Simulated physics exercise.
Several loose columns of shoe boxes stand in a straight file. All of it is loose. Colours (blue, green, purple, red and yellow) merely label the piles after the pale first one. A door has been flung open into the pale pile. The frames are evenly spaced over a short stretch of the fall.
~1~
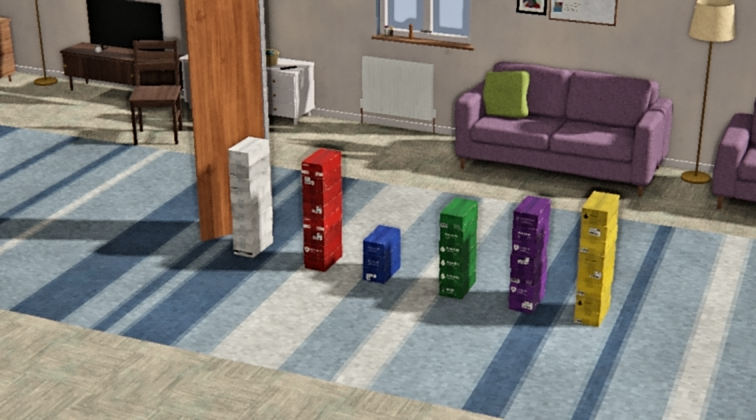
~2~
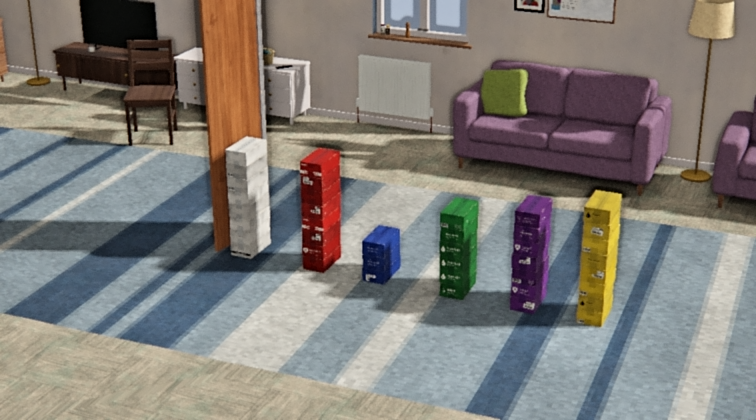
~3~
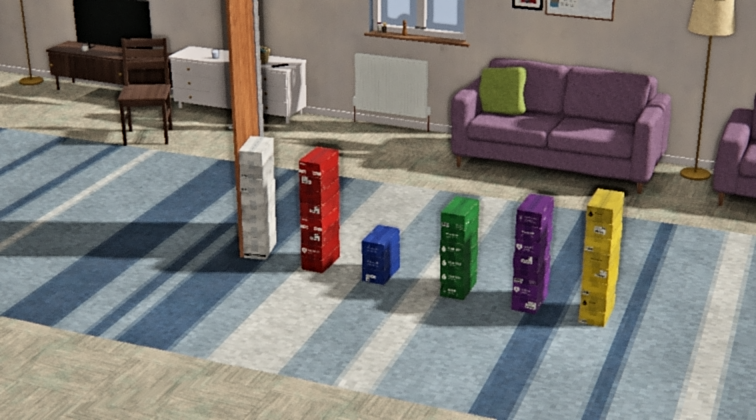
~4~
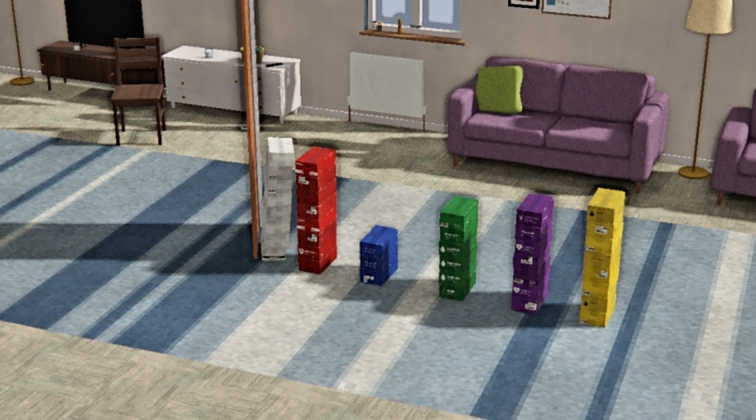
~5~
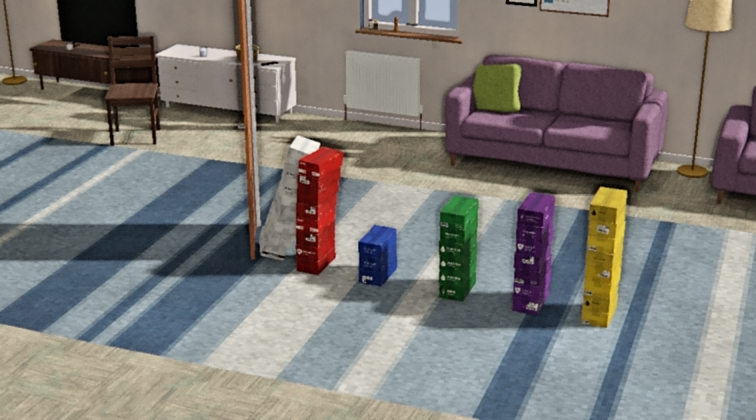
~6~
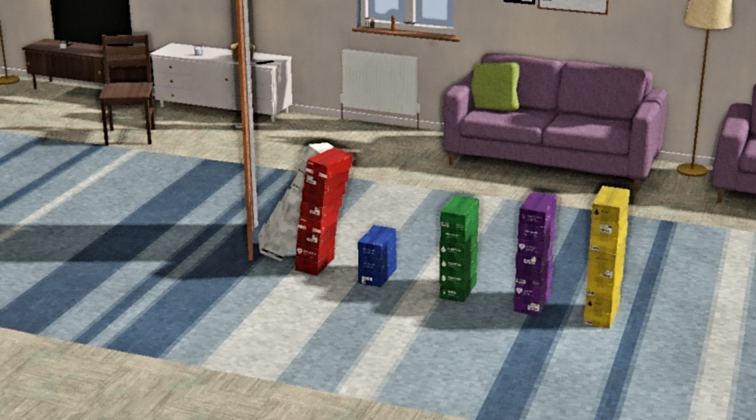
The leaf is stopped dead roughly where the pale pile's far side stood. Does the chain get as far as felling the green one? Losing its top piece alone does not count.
That pile is left standing.
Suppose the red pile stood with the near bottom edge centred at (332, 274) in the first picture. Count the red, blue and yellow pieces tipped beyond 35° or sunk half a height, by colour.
Pile by pile, red 4, blue 0, yellow 0.
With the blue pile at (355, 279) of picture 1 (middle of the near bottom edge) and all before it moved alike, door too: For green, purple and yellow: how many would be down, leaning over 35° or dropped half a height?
Green 0, purple 0, yellow 0.
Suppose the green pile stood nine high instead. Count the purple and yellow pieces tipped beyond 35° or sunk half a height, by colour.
By colour: Purple 0, yellow 0.
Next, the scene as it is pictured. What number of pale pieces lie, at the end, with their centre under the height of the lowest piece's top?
5 of them.
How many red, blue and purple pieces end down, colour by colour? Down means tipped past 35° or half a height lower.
Red 8, blue 0, purple 0.
Shortly afterwards, 8 of the pale pile down; none of the 6 green boxes down (0 of 32 in all colours); top green box unmoved; top red box tilted a little.
Next, 8 of the pale pile down; none of the 6 green boxes down (3 of 32 in all colours); top green box unmoved; top red box tilted well over, about its own height lower.
Some moments later, 8 of the pale pile down; none of the 6 green boxes down (8 of 32 in all colours); top green box a little from its place; top red box on its side.
In the end, 8 of the pale pile down; none of the 6 green boxes down (8 of 32 in all colours); top green box unmoved; top red box on its side. From the last view, middles, top green box near (461, 212), top red box near (438, 277).
